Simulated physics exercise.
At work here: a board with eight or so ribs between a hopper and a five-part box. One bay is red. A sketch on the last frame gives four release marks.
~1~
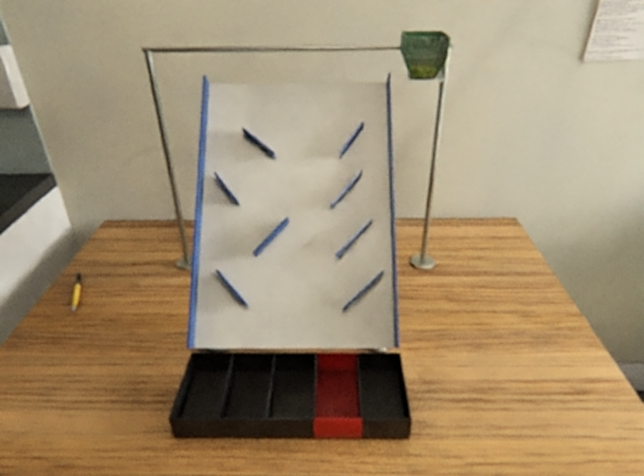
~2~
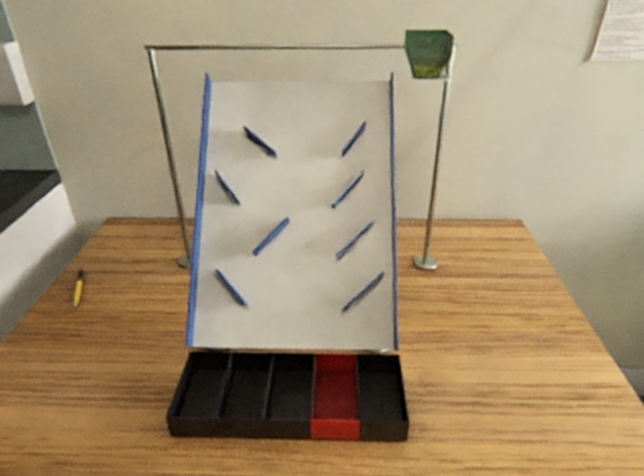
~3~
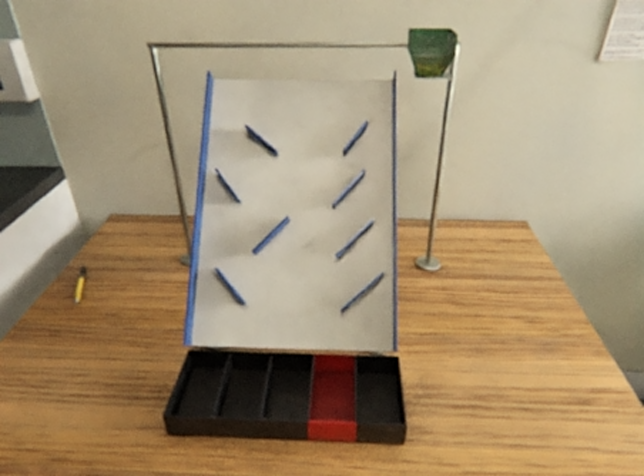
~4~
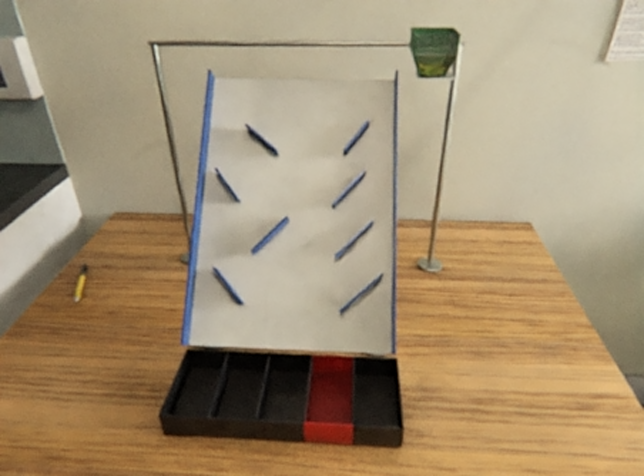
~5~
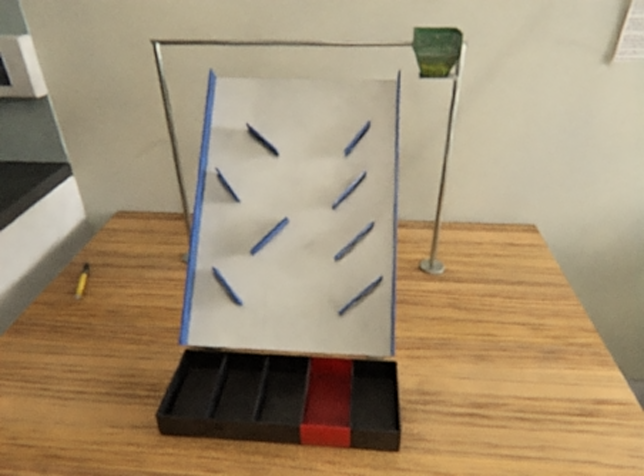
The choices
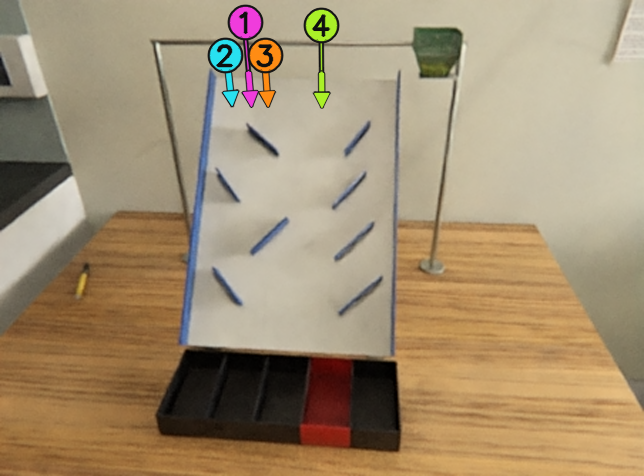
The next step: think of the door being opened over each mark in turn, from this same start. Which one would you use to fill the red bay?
The best mark is 3.
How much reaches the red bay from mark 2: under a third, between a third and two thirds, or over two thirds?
It is under a third.
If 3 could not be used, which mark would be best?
1.
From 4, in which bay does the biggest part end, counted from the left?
It is the third one.
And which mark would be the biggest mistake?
That would be 2.
On the marked copy, mark 1 meets the board at (251, 101); mark 2 meets the board at (231, 100); mark 3 meets the board at (267, 101); mark 4 meets the board at (321, 102).
If 1 is chosen, about a quarter in the red bay, about two thirds in other bays, a stray few outside the box.
If 2 is chosen, a stray few in the red bay, nearly all in other bays.
If 3 is chosen, about half in the red bay, about a third in other bays, a small part outside the box.
If 4 is chosen, a small part in the red bay, most in other bays, a small part outside the box.
